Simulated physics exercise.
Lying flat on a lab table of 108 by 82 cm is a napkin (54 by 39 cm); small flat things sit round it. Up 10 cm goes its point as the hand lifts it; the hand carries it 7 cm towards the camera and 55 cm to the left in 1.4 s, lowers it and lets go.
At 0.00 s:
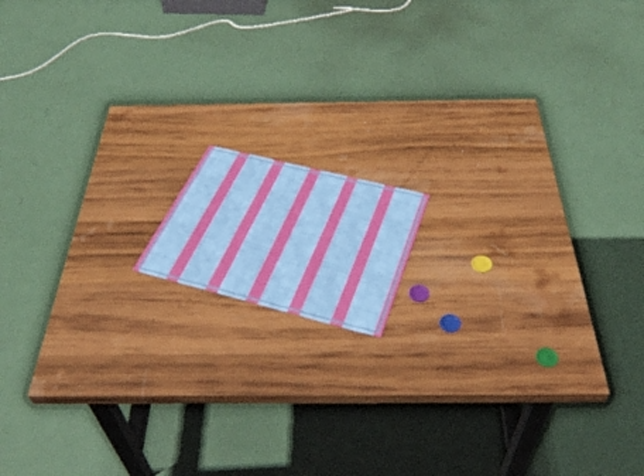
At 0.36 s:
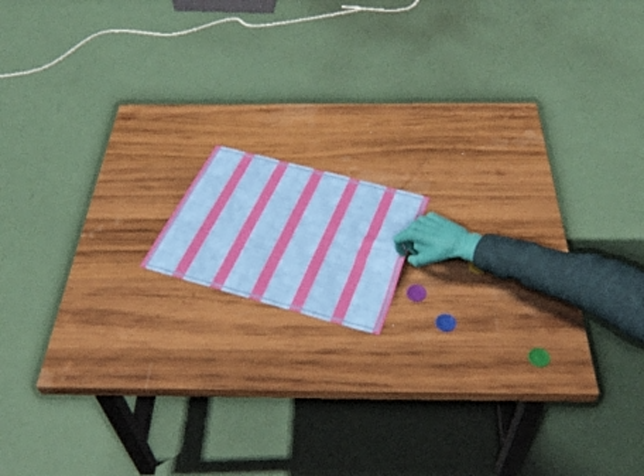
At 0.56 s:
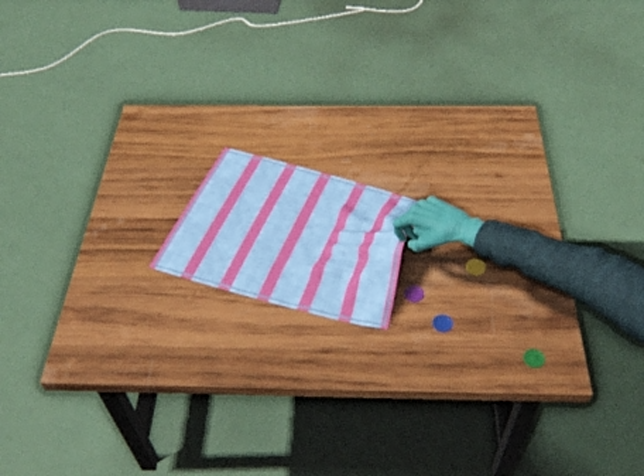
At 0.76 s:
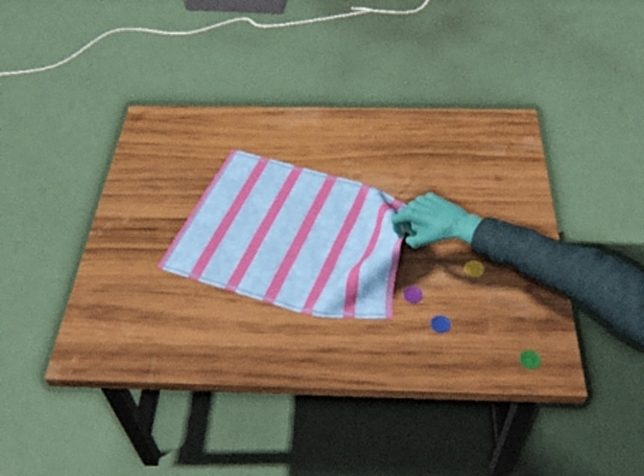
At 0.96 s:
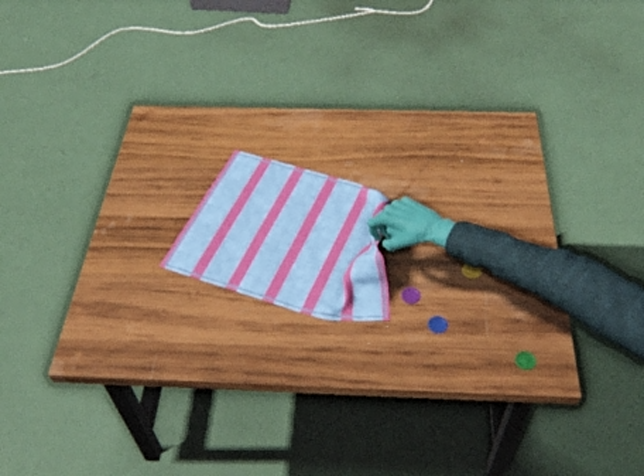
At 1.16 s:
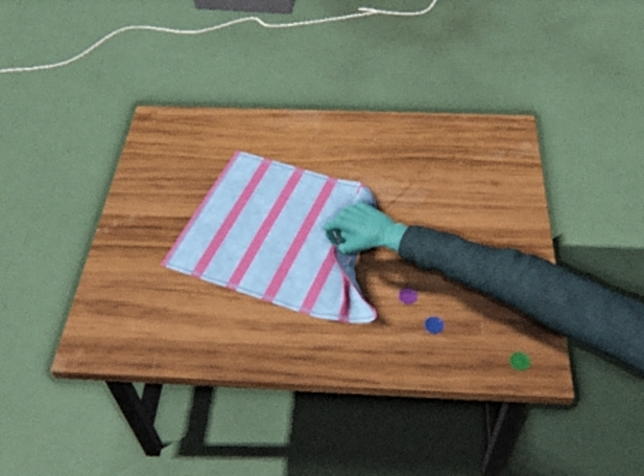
A gloved hand grips a striped napkin's right edge, lifts it and draws it left.
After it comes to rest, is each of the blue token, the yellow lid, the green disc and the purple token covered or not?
Result: Blue token remains in the open, yellow lid still shows, green disc remains in the open, purple token remains in the open.
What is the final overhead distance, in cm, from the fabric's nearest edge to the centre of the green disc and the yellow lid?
Roughly 56 cm, then 46 cm.
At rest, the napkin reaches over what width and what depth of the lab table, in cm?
Roughly 28 cm wide by 56 cm deep.
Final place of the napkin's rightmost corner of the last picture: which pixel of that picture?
I'd say it ends up somewhere about (220, 245).
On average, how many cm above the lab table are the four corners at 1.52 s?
I'd guess the corners are around 2 cm high then.
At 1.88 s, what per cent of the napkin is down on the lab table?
Roughly 45 per cent of it.
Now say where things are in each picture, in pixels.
In the first picture, blue token (450, 323); yellow lid (482, 264); green disc (547, 357); purple token (419, 293); napkin corners (133, 271) (210, 147) (429, 196) (380, 338); highest point 0 cm, lowest 0 cm.
In the second picture, napkin corners (141, 267) (217, 147); grip (406, 256); highest point 3 cm, lowest 0 cm.
In the third picture, napkin corners (150, 268) (225, 149); grip (405, 240); highest point 8 cm, lowest 0 cm.
In the fourth picture, napkin corners (158, 268) (233, 151); grip (404, 237); highest point 10 cm, lowest 0 cm.
In the fifth picture, napkin corners (160, 267) (236, 151); grip (380, 240); highest point 10 cm, lowest 0 cm.
In the sixth picture, napkin corners (161, 266) (237, 152) (392, 245) (377, 318); grip (337, 243); highest point 10 cm, lowest 0 cm.
After 1.5 s, 60 % of it is down, spanning 37 by 53 cm, above no small thing.
After 1.9 s, 45 % of it is down, spanning 28 by 54 cm, above no small thing.
After 2.3 s, 45 % of it is down, spanning 27 by 54 cm, above no small thing.
After 2.6 s, 50 % of it is down, spanning 28 by 55 cm, above no small thing.
After 3.6 s, 50 % of it is down, spanning 28 by 55 cm, above no small thing.
